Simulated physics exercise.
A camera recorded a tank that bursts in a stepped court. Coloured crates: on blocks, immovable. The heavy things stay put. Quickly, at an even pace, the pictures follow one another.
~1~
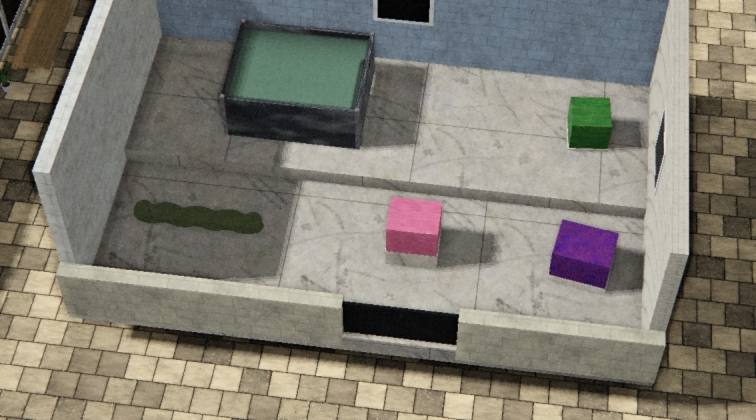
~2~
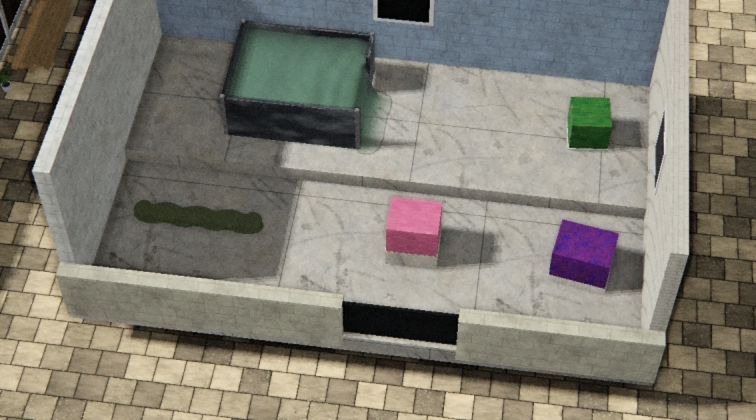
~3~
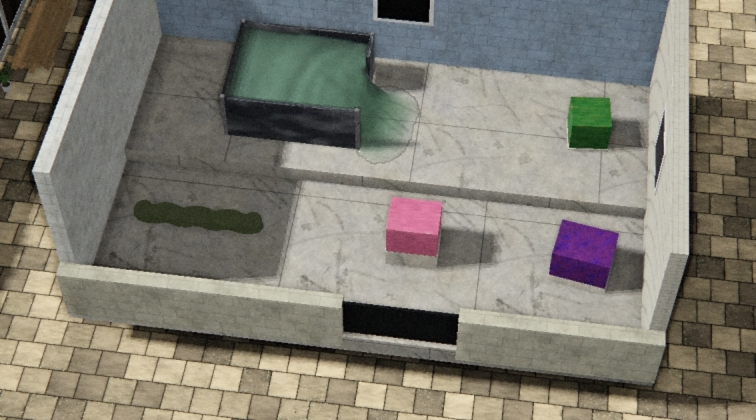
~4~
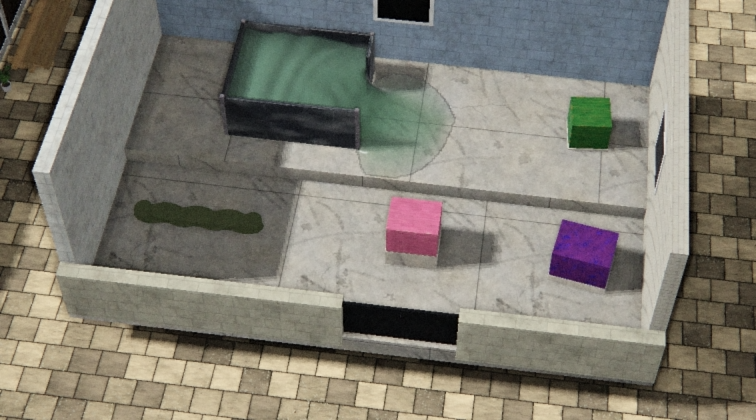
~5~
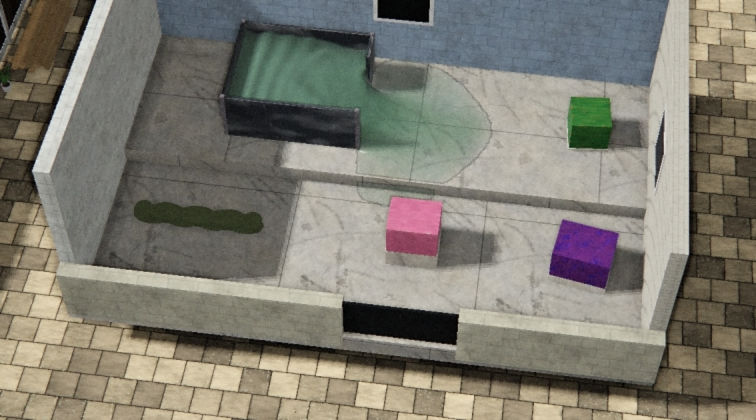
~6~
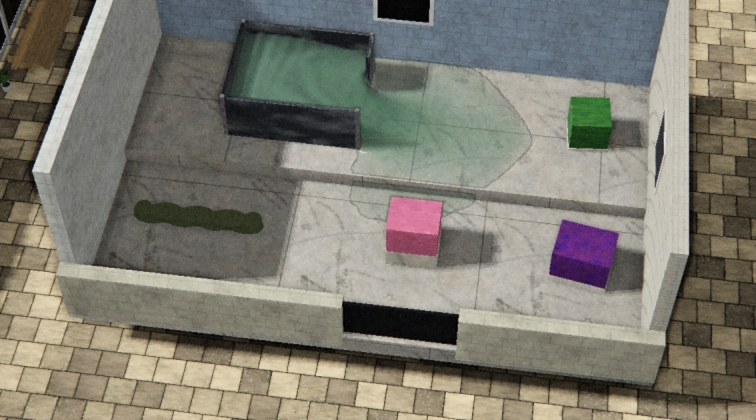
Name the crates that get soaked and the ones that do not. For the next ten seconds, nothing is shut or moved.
The green crate gets soaked; the pink crate does not get soaked; the purple crate gets soaked.
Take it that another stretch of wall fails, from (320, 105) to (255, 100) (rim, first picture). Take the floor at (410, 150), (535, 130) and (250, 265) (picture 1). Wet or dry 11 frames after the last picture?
One by one, they turn out not soaked, not soaked and drenched.
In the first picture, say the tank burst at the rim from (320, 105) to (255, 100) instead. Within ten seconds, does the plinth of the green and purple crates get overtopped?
So the green crate remains untouched while the purple crate goes wet.
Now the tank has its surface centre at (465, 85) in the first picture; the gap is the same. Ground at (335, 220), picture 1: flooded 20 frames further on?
By that frame the spot is left unwetted.
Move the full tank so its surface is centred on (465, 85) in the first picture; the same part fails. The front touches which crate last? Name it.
That would be the pink crate.
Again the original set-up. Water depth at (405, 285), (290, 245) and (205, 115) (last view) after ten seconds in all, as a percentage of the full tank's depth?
Estimate: 12, 10, 0 %.
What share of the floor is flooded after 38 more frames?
Around 60 percent of it.
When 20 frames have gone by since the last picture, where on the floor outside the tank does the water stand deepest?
Deepest point: About (601, 255).
A moment on, water covers 35 % of the floor; the green crate water round its plinth, the pink crate water round its plinth, the purple crate water round its plinth.
Next, water covers 45 % of the floor; the green crate water round its plinth, the pink crate water round its plinth, the purple crate water round its plinth.
Then, water covers 50 % of the floor; the green crate water round its plinth, the pink crate water round its plinth, the purple crate water round its plinth.
Later, water covers 60 % of the floor; the green crate water round its plinth, the pink crate water round its plinth, the purple crate water round its plinth.
In the end, water covers 85 % of the floor; the green crate was topped, the pink crate stayed above the water, the purple crate was topped.
